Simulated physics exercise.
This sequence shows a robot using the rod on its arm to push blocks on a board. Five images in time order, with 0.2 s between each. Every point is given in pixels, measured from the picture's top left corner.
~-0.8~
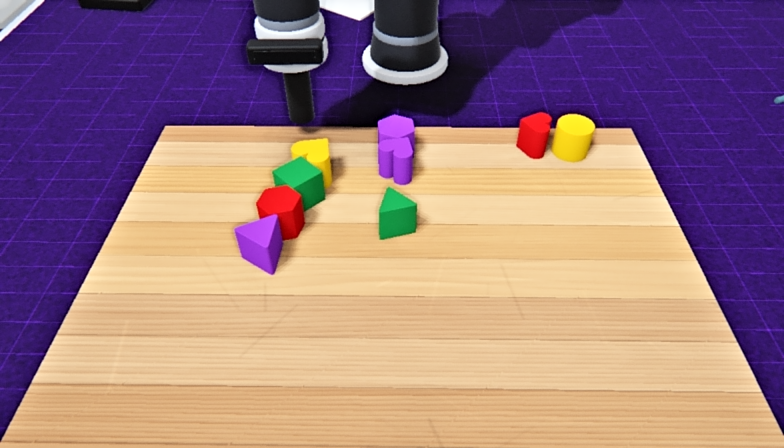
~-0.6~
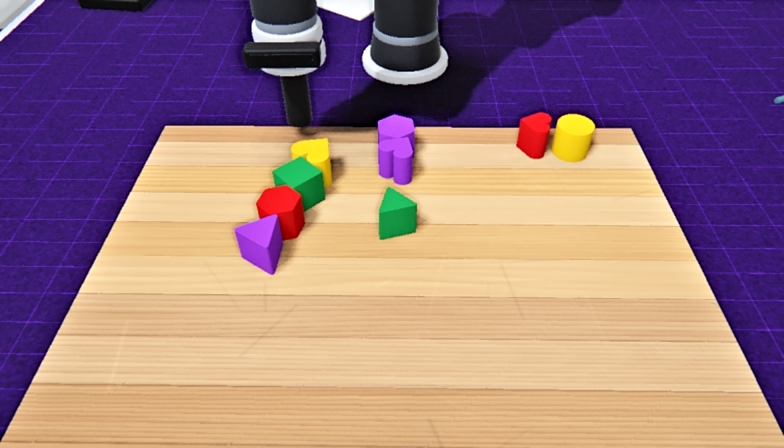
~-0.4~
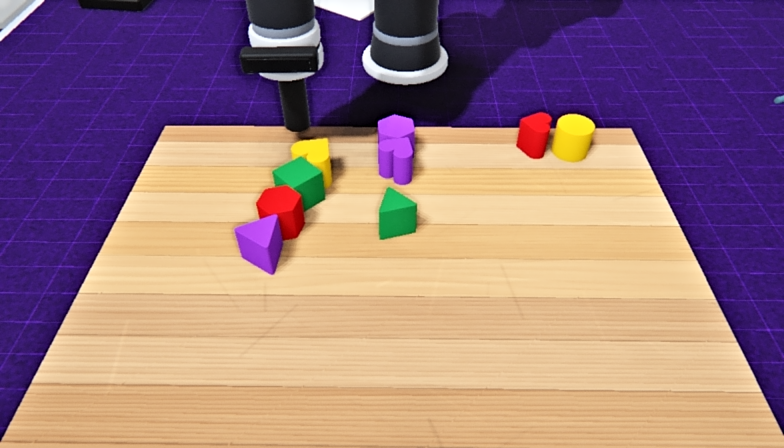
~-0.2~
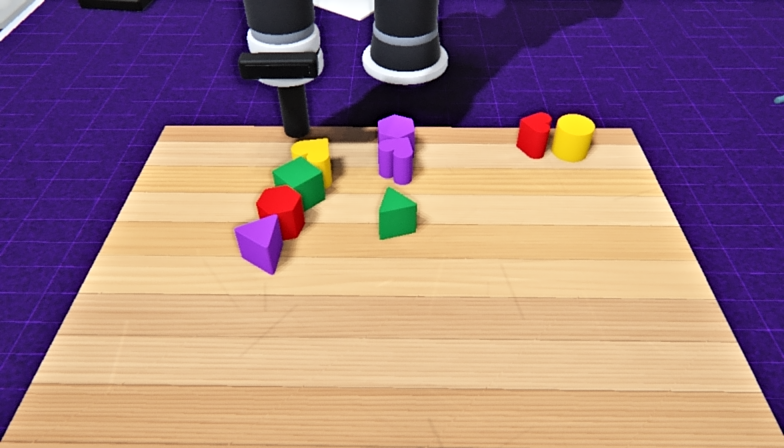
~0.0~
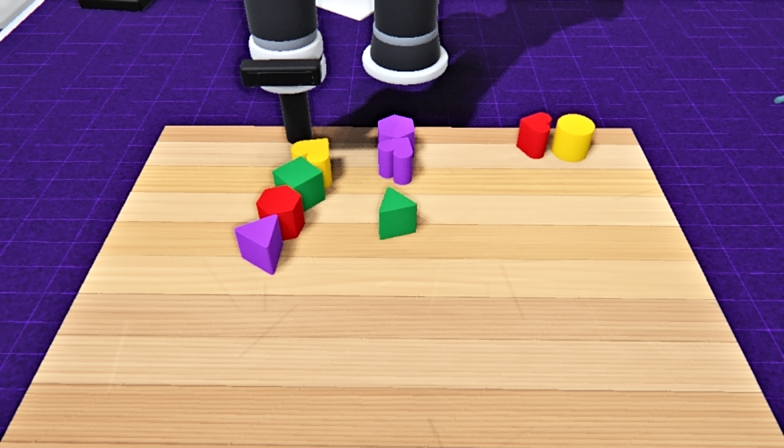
On a wooden board, a robot arm's black rod shifting slightly near a yellow block while the coloured blocks stay still.
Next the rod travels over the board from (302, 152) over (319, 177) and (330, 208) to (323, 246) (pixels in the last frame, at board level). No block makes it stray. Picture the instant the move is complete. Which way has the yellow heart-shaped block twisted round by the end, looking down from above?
It turns counter-clockwise.
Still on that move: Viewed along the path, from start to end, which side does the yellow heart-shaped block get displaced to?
It is displaced to the left.
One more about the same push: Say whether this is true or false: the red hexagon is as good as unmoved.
That statement is not accurate.
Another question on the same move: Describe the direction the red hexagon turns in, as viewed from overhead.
The block spins clockwise.
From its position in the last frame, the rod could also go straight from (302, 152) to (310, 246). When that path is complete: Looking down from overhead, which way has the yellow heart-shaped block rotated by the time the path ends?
It swings round anticlockwise.
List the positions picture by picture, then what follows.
In the first frame, tip of the rod at (302, 118), middles of tops, purple triangle at (259, 229), red hexagon at (278, 199), green square piece at (297, 171), yellow heart-shaped block at (313, 149).
In the second frame, rod at (300, 121), nothing pushed.
In the third frame, rod at (298, 125), nothing pushed.
In the fourth frame, rod at (297, 131), nothing pushed.
In the fifth frame, rod at (300, 138), purple triangle at (259, 229), red hexagon at (278, 199), green square piece at (297, 171), yellow heart-shaped block at (313, 149).
The first path, step by step. One third of the way, rod at (318, 164); purple triangle at (259, 233), turned 15° clockwise; red hexagon at (271, 206); green square piece at (305, 190); yellow heart-shaped block at (325, 168).
Two thirds of the way, rod at (329, 195); purple triangle at (258, 234), turned 20° clockwise; red hexagon at (269, 207), turned 20° clockwise; green square piece at (315, 213), turned 85° clockwise; yellow heart-shaped block at (351, 194), turned 40° anticlockwise.
At the end, rod at (321, 232); purple triangle at (258, 234), turned 20° clockwise; red hexagon at (269, 207), turned 20° clockwise; green square piece at (301, 242), turned 75° clockwise; yellow heart-shaped block at (356, 203), turned 80° anticlockwise.
